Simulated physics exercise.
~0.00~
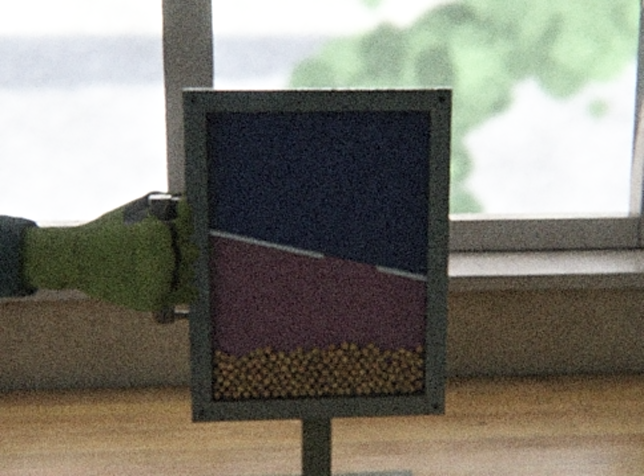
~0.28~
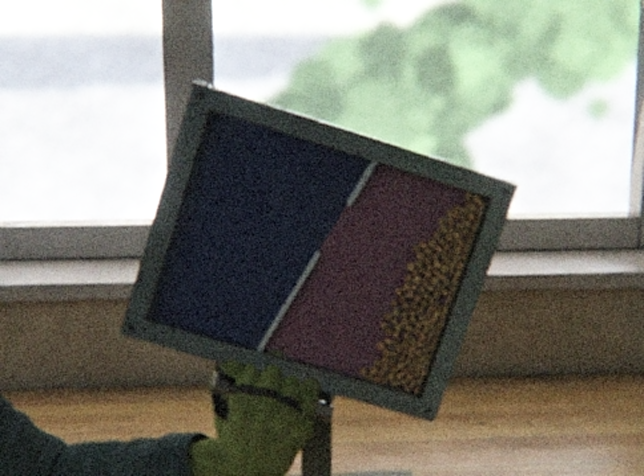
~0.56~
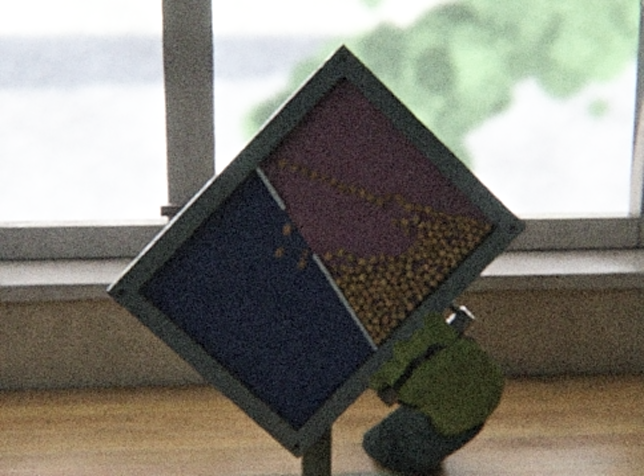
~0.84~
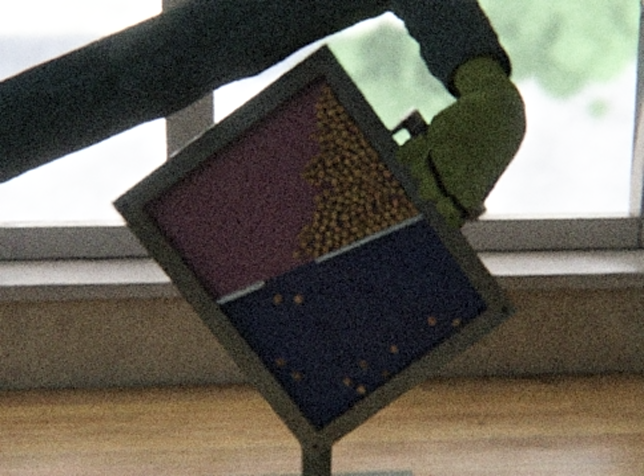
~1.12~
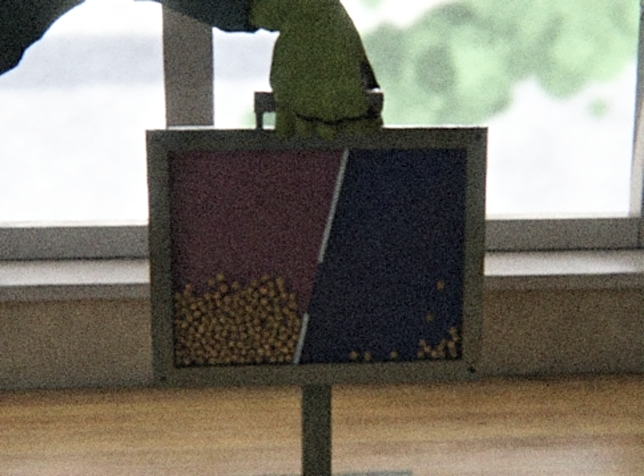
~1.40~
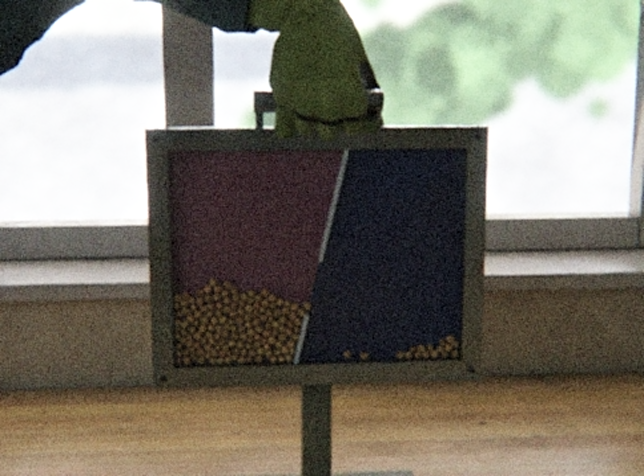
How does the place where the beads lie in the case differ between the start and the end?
At the start they all lie in a layer across the bottom of the pink chamber, beneath the blue one. At the end most are heaped at the lower left in the pink chamber, while a few lie along the bottom of the blue chamber on the right.
At first, an upright case stands on its post before a window, its wooden beads lying along the bottom of the pink chamber, beneath the blue one. A gloved hand on the handle at the left swings it anticlockwise, and the pink side rises on the right with the beads. As the turn continues, beads tumble and a few slip past the slanted divider into blue. The hand carries on round until the handle is on top. The case stops, the last loose beads drop, and most rest in pink at left, with a few in blue at right.
